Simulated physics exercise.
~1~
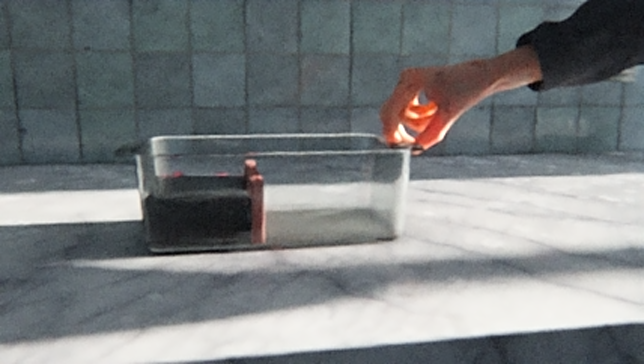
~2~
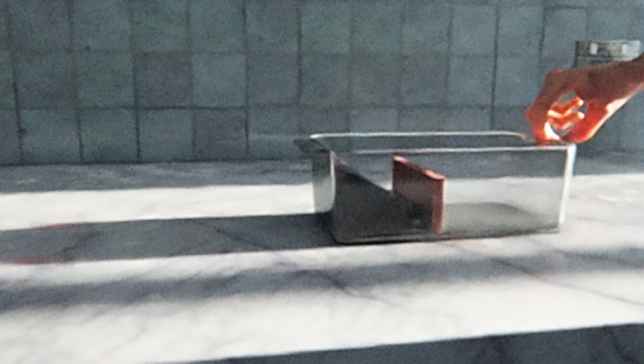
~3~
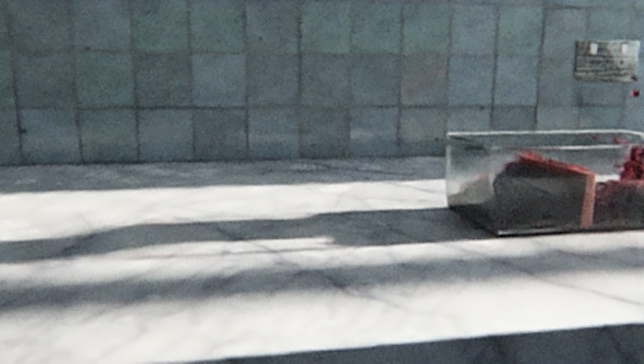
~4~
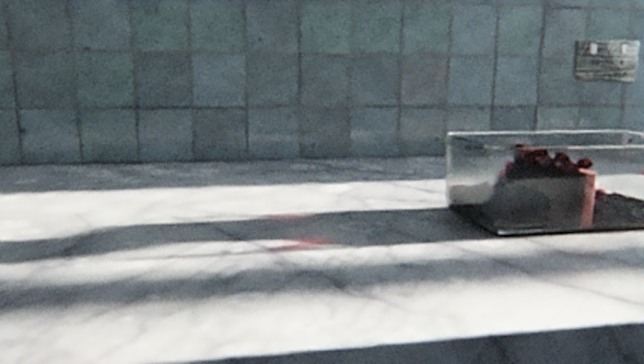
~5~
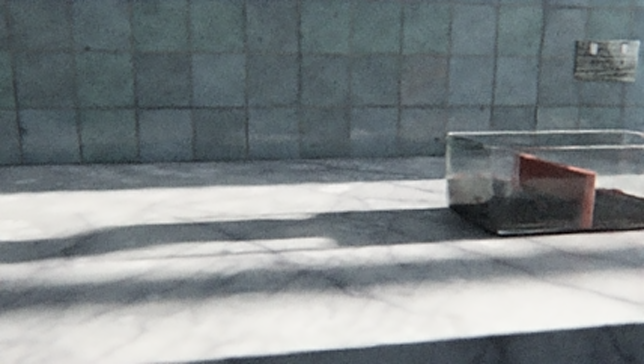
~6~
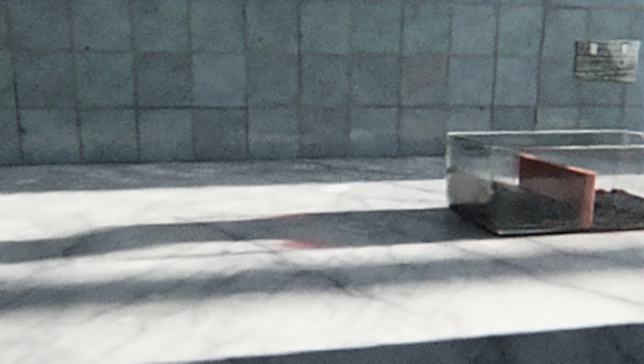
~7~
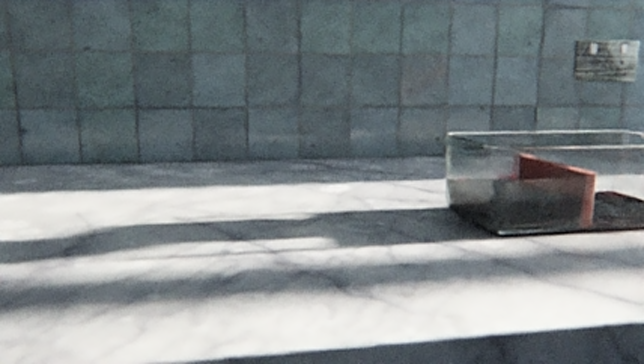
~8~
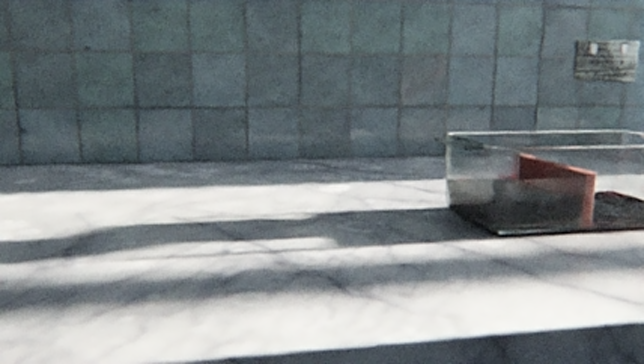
On a sunlit marble counter, a hand pulling a divided glass box rightwards, dark red liquid splashing over its divider, then settling.
